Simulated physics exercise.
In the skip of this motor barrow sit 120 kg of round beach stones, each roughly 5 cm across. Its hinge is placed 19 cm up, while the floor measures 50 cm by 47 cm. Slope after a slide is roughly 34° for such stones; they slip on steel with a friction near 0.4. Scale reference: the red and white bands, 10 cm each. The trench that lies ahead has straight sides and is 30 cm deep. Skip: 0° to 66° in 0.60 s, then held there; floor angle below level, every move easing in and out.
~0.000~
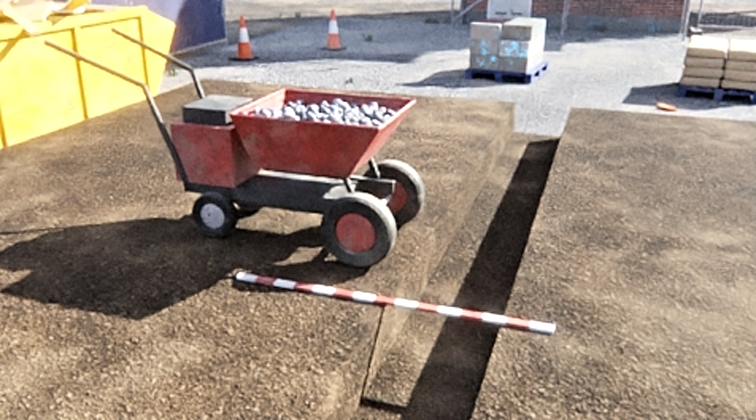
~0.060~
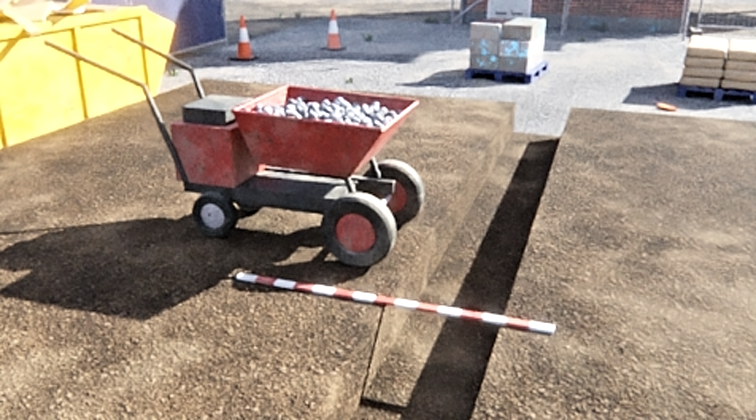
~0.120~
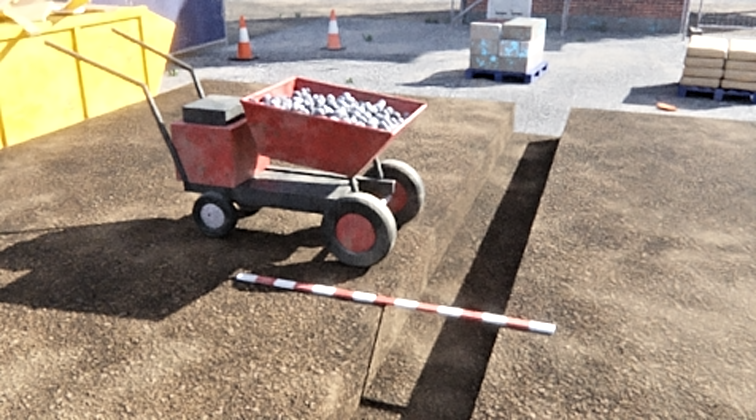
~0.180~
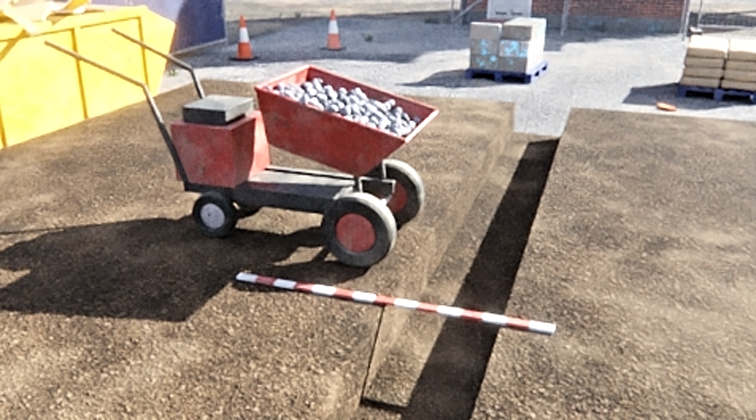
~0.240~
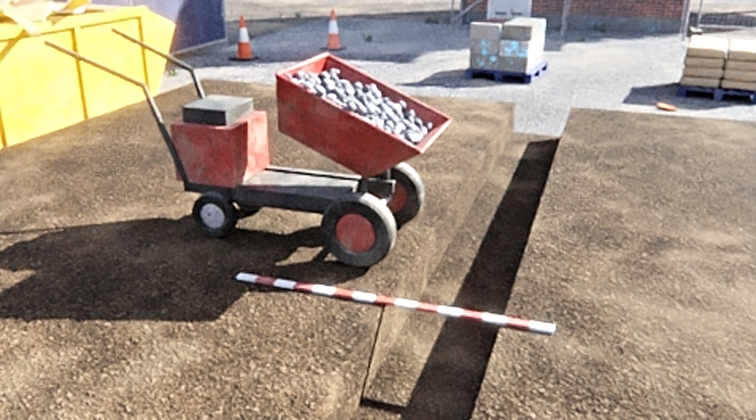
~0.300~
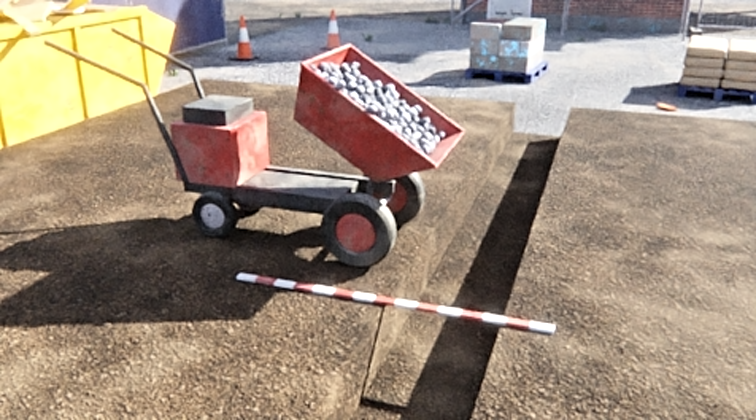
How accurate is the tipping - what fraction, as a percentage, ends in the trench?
Close to 43 in every hundred.
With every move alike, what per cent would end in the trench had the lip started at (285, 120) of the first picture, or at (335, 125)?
About 90 per cent first, then about 85 per cent.
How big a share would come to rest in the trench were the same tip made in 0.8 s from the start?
Close to 55 per cent then.
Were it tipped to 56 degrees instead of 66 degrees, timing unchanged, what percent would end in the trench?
Near 30 per cent then.
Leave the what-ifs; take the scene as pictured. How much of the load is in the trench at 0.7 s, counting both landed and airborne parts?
By then, around 20 percent.
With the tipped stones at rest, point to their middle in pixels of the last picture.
(542, 264).
After 0.4 s the floor is at 56°; 100 % in the skip; the foremost stones are at (454, 181).
After 0.7 s the floor is at 66°; 72 % in the skip, 18 % in the trench, 10 % past the trench; the foremost stones are at (542, 251).
After 1.0 s the floor is at 66°; 23 % in the skip, 21 % in the trench, 57 % past the trench; the foremost stones are at (719, 291).
After 3.0 s the floor is at 66°; 0 % in the skip, 43 % in the trench, 57 % past the trench; the foremost stones are past the picture's edge.
